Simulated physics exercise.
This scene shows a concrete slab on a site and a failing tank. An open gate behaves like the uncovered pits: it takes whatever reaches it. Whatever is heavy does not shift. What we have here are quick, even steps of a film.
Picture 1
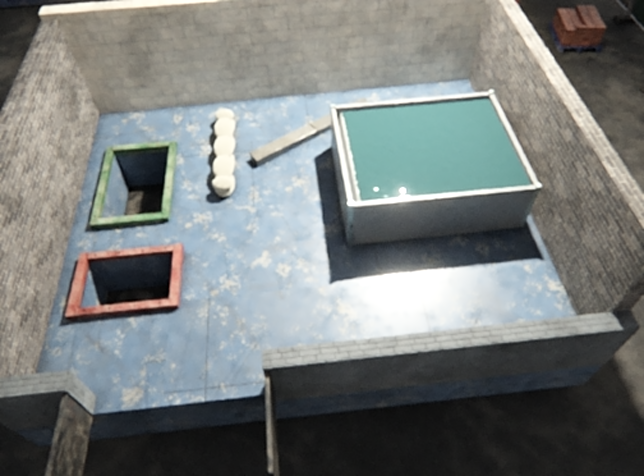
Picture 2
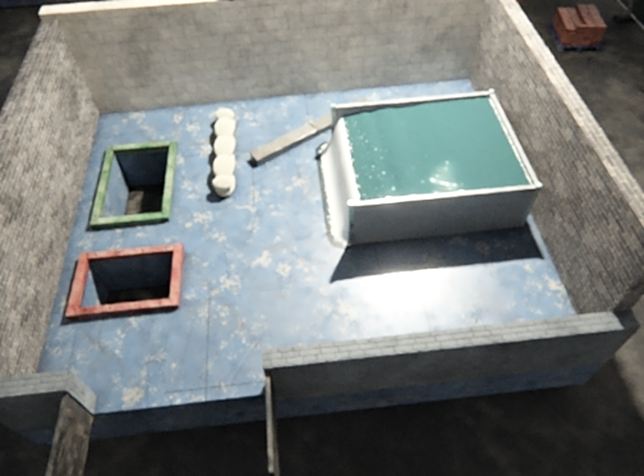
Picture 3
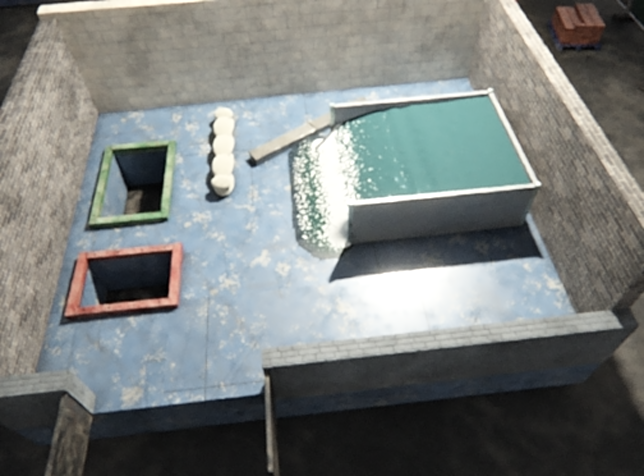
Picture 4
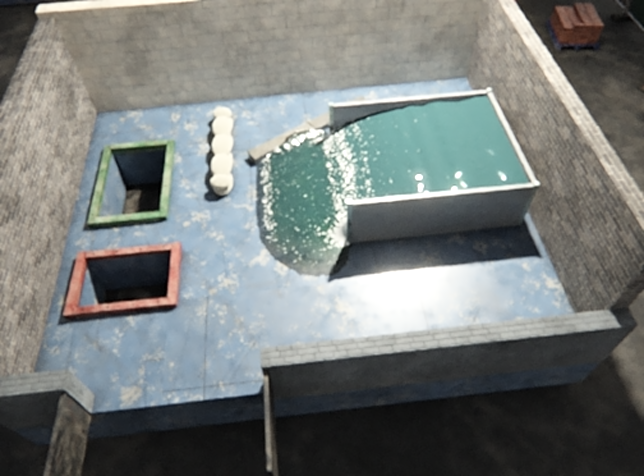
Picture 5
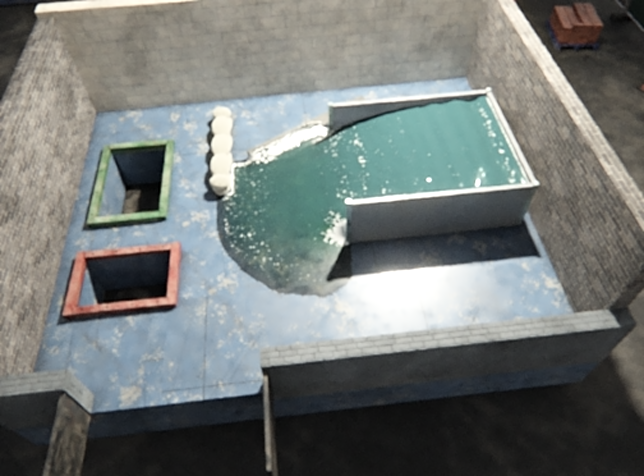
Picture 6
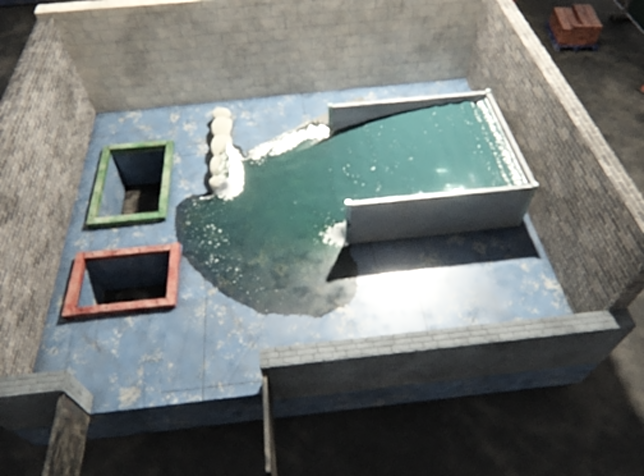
Green water bursts from the open tank's left side and spreads left across the blue slab.
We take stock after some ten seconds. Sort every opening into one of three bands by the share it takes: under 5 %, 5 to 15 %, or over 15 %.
The gate takes over 15 %; the red pit takes over 15 %; the green pit takes 5 to 15 %.
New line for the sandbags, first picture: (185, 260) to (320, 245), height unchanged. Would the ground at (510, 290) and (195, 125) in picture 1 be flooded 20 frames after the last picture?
As listed: Waterless, soaked.
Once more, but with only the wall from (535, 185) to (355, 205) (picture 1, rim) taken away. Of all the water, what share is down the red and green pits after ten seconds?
In percent: Red 14, green 2.
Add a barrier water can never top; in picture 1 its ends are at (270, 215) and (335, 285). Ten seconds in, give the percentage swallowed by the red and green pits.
Estimated shares: Red 6 percent, green 12 percent.
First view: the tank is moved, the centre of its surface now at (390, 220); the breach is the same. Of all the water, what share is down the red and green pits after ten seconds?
Approximate tally in per cent: Red pit 35, green pit 12.
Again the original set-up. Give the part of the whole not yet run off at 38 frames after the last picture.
I'd put it at about 56 per cent.
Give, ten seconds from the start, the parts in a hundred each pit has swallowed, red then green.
Roughly 20 and 8 %.
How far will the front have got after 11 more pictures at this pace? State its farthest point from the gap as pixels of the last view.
Pixel estimate: (27, 402).
A moment on, water covers 45 % of the floor; the gate 0 %, the red pit 2 %, the green pit 1 %.
Next, water covers 60 % of the floor; the gate 1 %, the red pit 8 %, the green pit 3 %.
Then, water covers 65 % of the floor; the gate 6 %, the red pit 15 %, the green pit 4 %.
Later, water covers 75 % of the floor; the gate 18 %, the red pit 19 %, the green pit 7 %.
In the end, water covers 80 % of the floor; the gate 30 %, the red pit 20 %, the green pit 8 %.
